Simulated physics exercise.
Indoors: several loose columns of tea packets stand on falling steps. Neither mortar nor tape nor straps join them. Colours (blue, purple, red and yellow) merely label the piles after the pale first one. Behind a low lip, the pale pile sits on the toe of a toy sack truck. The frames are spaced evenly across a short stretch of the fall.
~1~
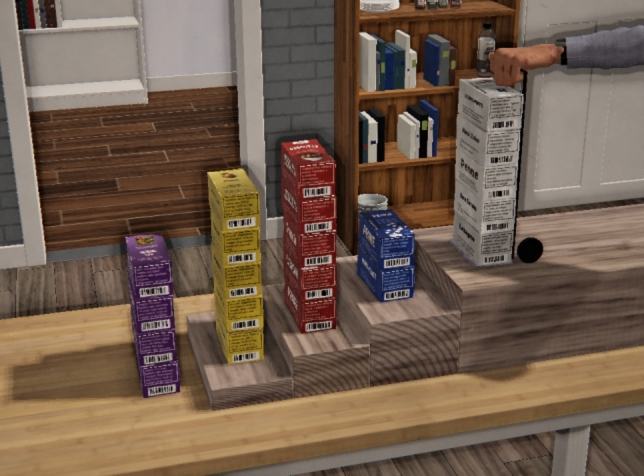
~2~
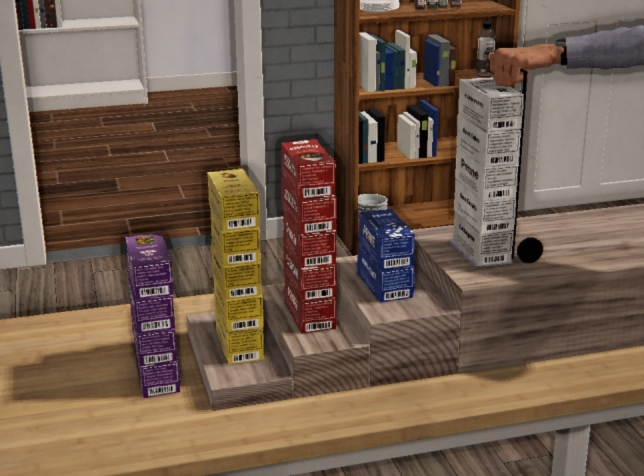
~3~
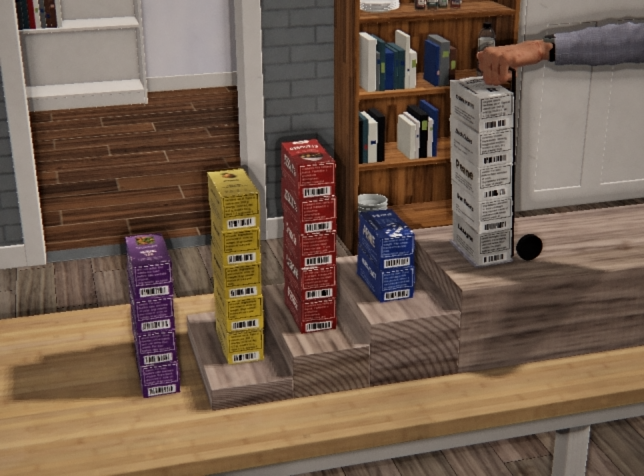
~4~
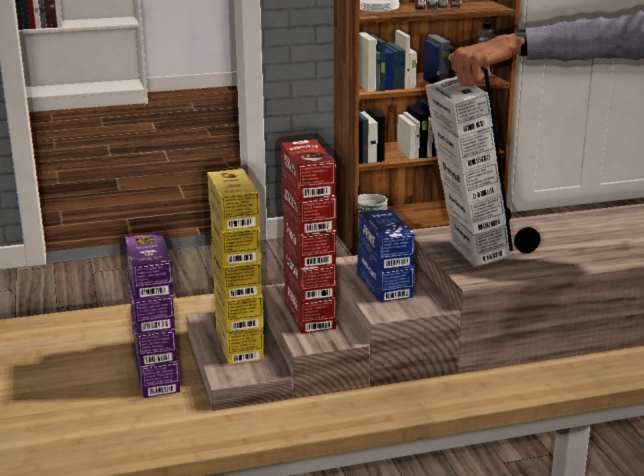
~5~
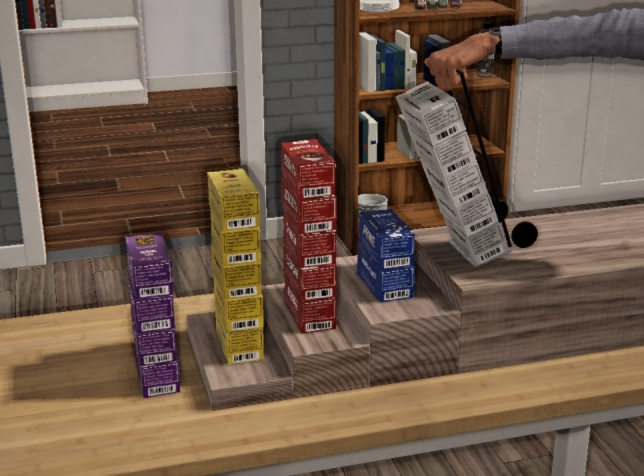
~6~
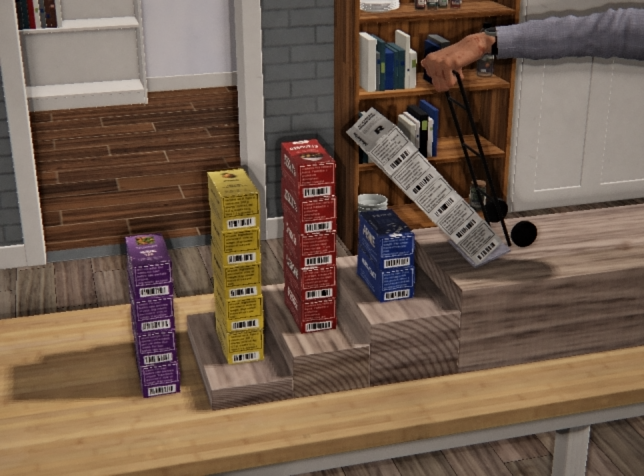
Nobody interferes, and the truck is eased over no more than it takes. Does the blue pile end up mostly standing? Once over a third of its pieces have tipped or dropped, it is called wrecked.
Yes.
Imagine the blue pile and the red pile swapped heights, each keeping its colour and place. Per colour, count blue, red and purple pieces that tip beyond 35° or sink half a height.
The tally reads blue 4, then red 0, then purple 3.
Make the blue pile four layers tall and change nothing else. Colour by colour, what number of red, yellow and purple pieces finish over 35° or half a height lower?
By colour, I'd count red 4, yellow 4, purple 3.
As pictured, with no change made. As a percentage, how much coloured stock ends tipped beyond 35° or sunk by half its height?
Around 55 percent.
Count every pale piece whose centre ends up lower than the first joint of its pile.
3 in all.
Just after the last frame, 5 of the pale pile down; none of the 2 blue packets down (0 of 16 in all colours); top blue packet unmoved; top red packet tilted a little.
A moment on, 5 of the pale pile down; none of the 2 blue packets down (2 of 16 in all colours); top blue packet moved a little; top red packet tilted steeply, half its height lower.
Further on, 5 of the pale pile down; none of the 2 blue packets down (5 of 16 in all colours); top blue packet moved a little; top yellow packet on its side.
Then, 5 of the pale pile down; none of the 2 blue packets down (8 of 16 in all colours); top blue packet moved a little; top yellow packet upside down.
When it is over, 5 of the pale pile down; none of the 2 blue packets down (9 of 16 in all colours); top blue packet moved a little; top yellow packet upside down. In pixels of the last frame, middles, top blue packet near (379, 239).
